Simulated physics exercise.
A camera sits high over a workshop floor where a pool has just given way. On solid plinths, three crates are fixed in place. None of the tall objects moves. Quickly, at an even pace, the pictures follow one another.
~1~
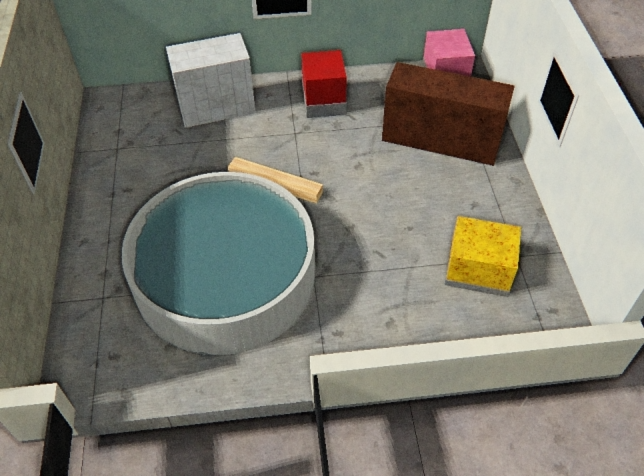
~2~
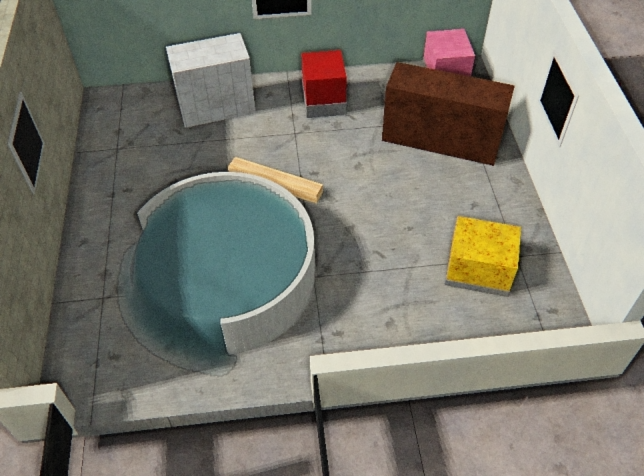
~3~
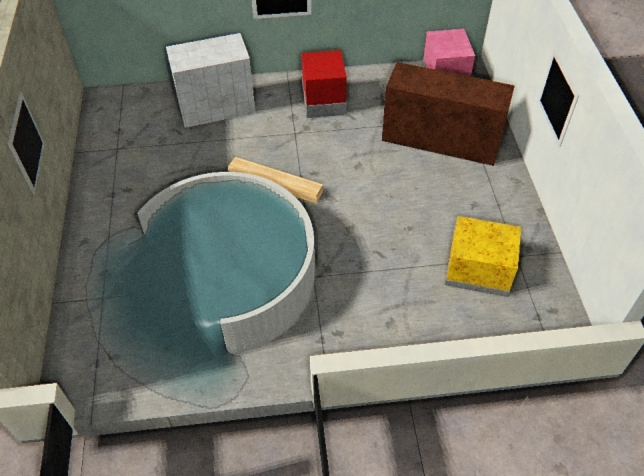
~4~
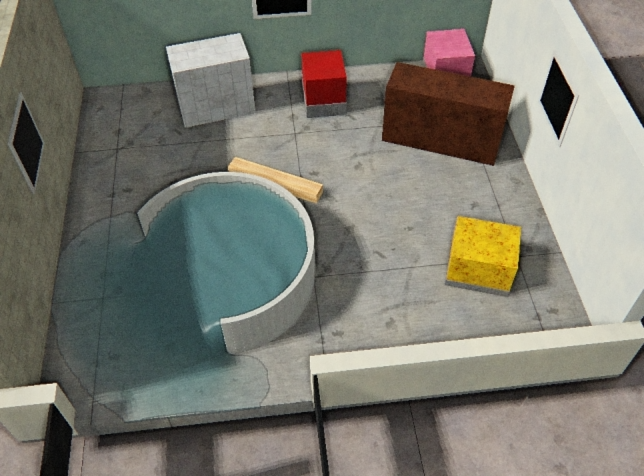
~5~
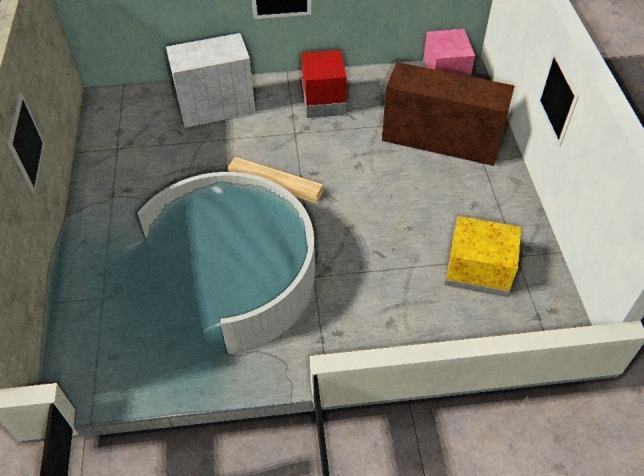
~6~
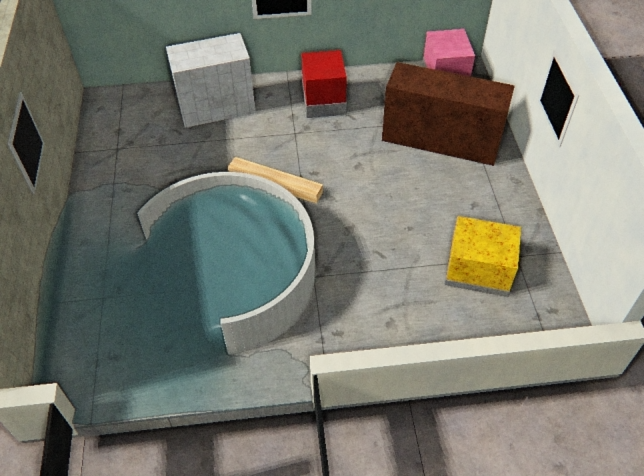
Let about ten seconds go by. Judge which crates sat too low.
The yellow crate was not too low. The red crate was not too low. The pink crate was not too low.
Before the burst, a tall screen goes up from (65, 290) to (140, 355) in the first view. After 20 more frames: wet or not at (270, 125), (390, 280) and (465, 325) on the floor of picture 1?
Outcome by spot, in order - watered, unwatered, unwatered.
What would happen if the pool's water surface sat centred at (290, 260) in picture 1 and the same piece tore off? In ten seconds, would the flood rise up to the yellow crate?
I'd say yellow goes unreached.
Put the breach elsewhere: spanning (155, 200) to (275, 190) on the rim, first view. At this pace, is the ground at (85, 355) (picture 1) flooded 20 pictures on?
Check at the point: Never reached.
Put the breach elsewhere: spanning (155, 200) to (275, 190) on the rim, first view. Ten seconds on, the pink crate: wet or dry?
In my view the pink crate gets reached.
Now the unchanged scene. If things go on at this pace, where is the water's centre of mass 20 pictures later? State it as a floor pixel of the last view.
Roughly (154, 250).
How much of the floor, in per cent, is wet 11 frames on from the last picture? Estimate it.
It works out to about 25 in a hundred.
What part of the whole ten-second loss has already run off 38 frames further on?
By then, close to 85 % of it.
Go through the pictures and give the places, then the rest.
In the first picture, still water in the pool at (219, 245).
In the second picture, the front is at (231, 362), out from the gap at (146, 310).
In the third picture, water pours out at (147, 312) and has run to (122, 236).
In the fourth picture, water pours out at (148, 313) and has run to (108, 222).
In the fifth picture, the front is at (77, 216), out from the gap at (148, 314).
In the sixth picture, water pours out at (148, 314) and has run to (68, 200).
A moment on, water covers 15 % of the floor; the yellow crate not reached, the red crate not reached, the pink crate not reached.
Next, water covers 25 % of the floor; the yellow crate not reached, the red crate not reached, the pink crate not reached.
Then, water covers 40 % of the floor; the yellow crate not reached, the red crate not reached, the pink crate not reached.
Later, water covers 50 % of the floor; the yellow crate not reached, the red crate water round its plinth, the pink crate water round its plinth.
In the end, water covers 75 % of the floor; the yellow crate stayed above the water, the red crate stayed above the water, the pink crate stayed above the water.
